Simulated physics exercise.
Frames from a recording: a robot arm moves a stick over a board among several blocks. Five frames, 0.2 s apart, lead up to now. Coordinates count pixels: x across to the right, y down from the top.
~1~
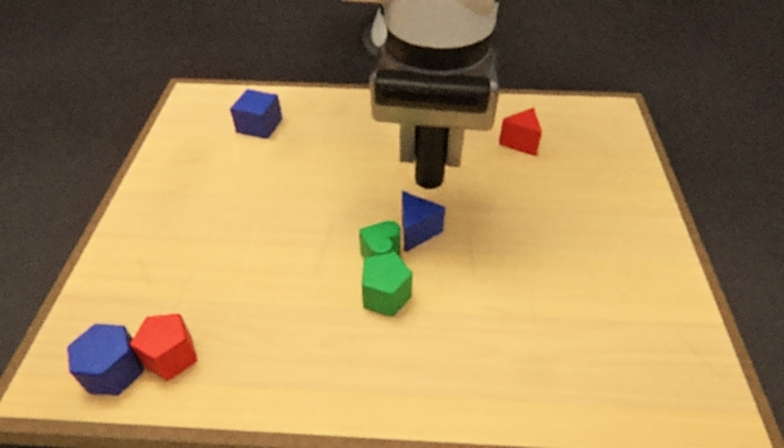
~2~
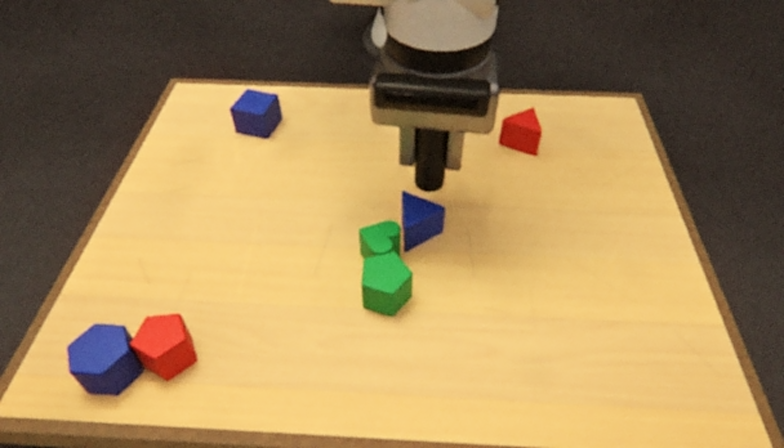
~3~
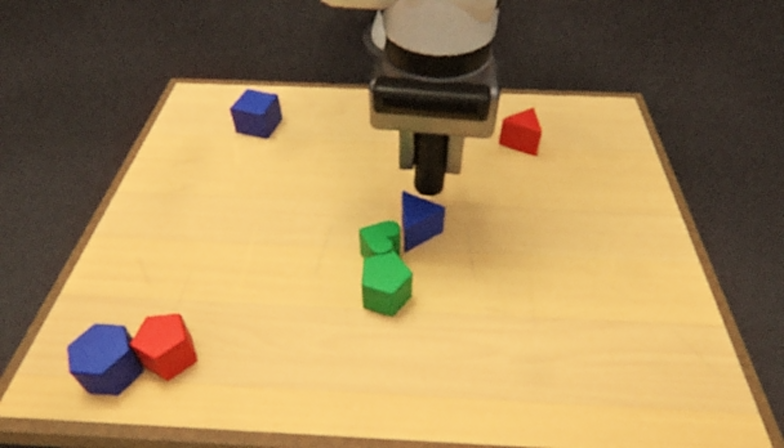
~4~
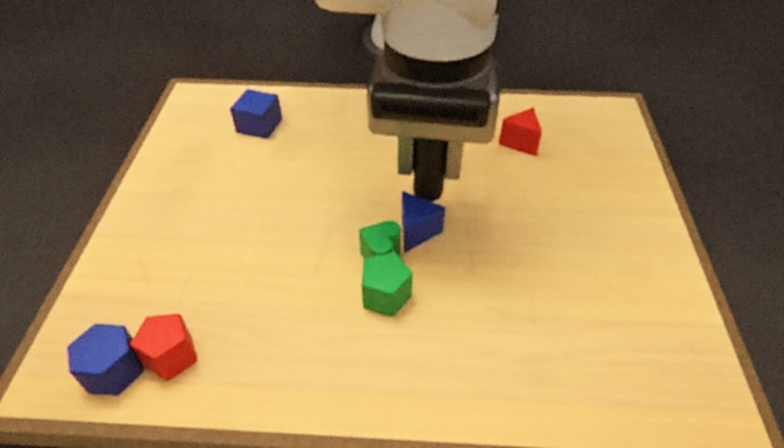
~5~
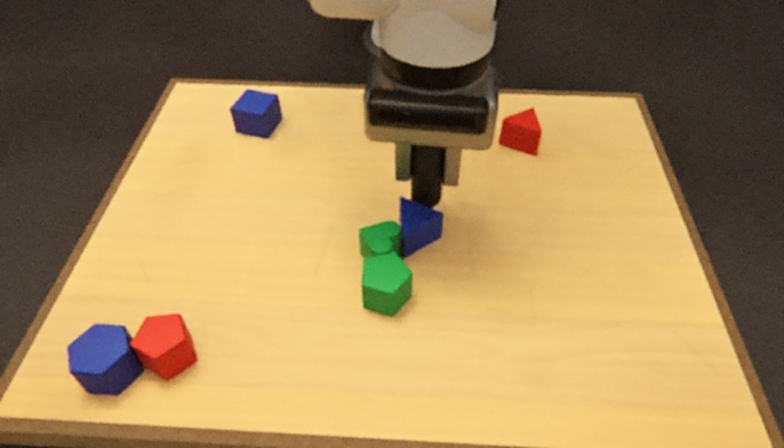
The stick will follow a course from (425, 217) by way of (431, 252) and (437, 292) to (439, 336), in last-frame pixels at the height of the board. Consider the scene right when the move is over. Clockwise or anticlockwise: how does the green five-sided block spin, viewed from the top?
The block turns counter-clockwise.
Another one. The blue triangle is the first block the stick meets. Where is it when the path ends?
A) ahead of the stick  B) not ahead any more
My pick is B.
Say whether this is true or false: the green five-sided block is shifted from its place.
That statement is accurate.
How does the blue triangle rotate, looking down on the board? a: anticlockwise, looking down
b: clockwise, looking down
The correct letter is b.
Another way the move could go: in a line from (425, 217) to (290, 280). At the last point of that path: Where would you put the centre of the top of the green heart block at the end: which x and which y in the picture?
I'd say the green heart block ends with its top centre at (342, 260).
What follows on the original path. One third of the way, stick (432, 234); green five-sided block (376, 281), turned 15° anticlockwise; blue triangle (411, 248), turned 35° clockwise.
Two thirds of the way, stick (439, 274); green five-sided block (371, 283), turned 30° anticlockwise; blue triangle (404, 258), turned 60° clockwise.
At the end, stick (441, 319); green heart block unmoved; green five-sided block (371, 283), turned 30° anticlockwise; blue triangle (404, 258), turned 60° clockwise.
